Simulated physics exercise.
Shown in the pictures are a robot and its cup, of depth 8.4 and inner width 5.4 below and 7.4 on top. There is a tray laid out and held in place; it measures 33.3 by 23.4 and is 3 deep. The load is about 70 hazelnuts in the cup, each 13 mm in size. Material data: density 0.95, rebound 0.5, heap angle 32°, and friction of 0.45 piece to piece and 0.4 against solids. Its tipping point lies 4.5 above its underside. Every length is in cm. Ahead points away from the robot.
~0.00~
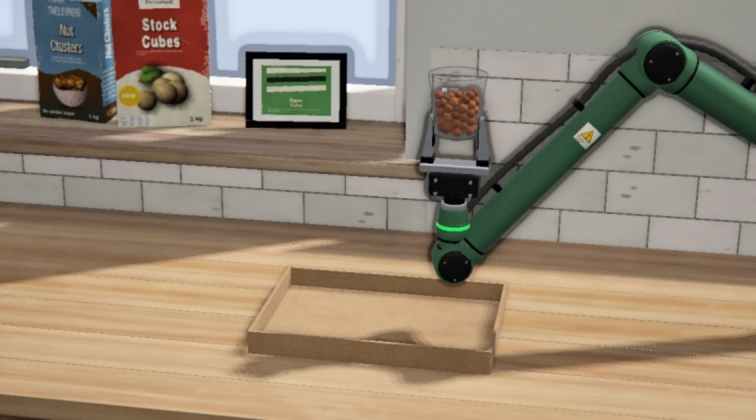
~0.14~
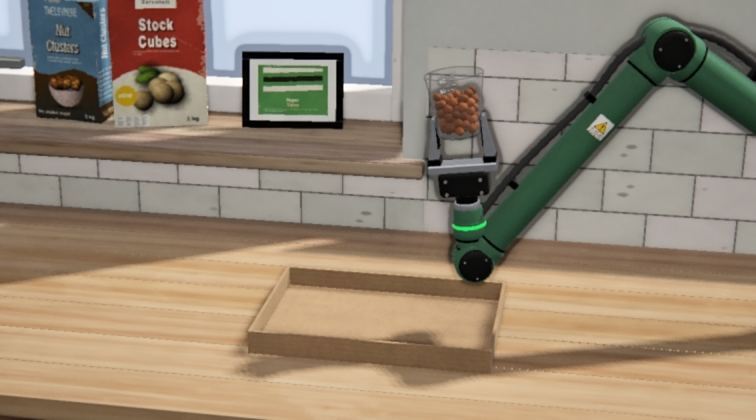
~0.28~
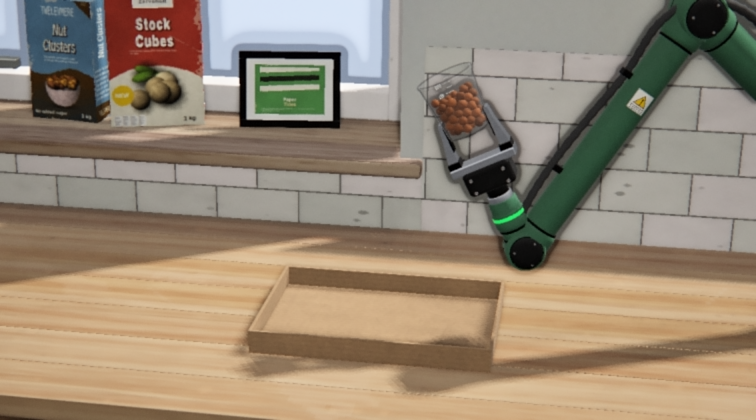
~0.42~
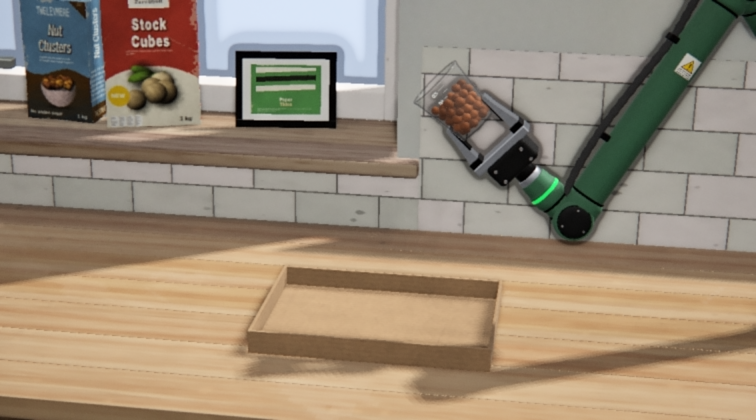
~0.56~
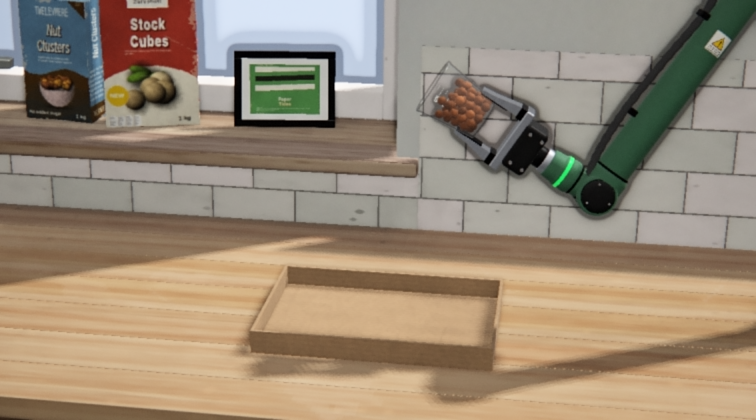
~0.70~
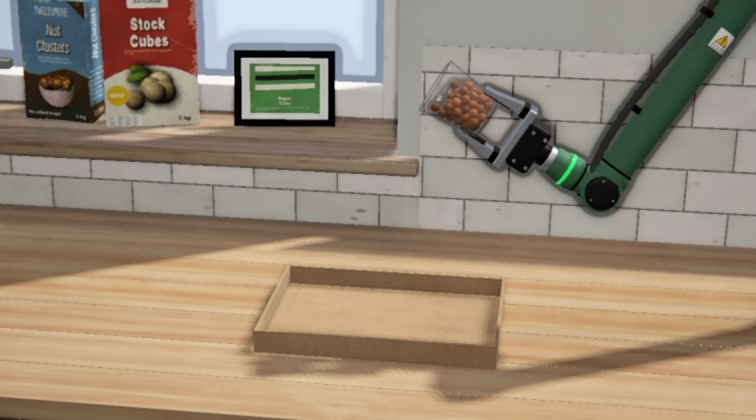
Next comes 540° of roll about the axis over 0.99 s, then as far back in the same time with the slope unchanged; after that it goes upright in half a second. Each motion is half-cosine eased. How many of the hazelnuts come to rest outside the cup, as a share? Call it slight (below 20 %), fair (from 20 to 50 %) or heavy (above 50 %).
I would call it slight, below 20 %.
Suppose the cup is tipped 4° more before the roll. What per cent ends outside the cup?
I'd put it at close to 5 per cent.
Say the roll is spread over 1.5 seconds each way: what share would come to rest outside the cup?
I'd expect approximately 5 per cent then.
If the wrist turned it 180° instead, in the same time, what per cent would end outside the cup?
0 %.
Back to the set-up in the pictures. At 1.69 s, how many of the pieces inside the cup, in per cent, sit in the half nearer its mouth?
About 35 per cent.
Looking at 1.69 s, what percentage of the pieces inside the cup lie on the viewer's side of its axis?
55 per cent.
By 1.69 s, tipped 59°, highest piece 36 above the table; 69 in the cup.
By 2.68 s, tipped 59°, highest piece 37 above the table; 69 in the cup.
By 3.38 s, upright, highest piece 37 above the table; 69 in the cup.
By 4.08 s, upright, highest piece 37 above the table; 69 in the cup.
Final count, 69 in the cup. That is 0 % outside the cup.
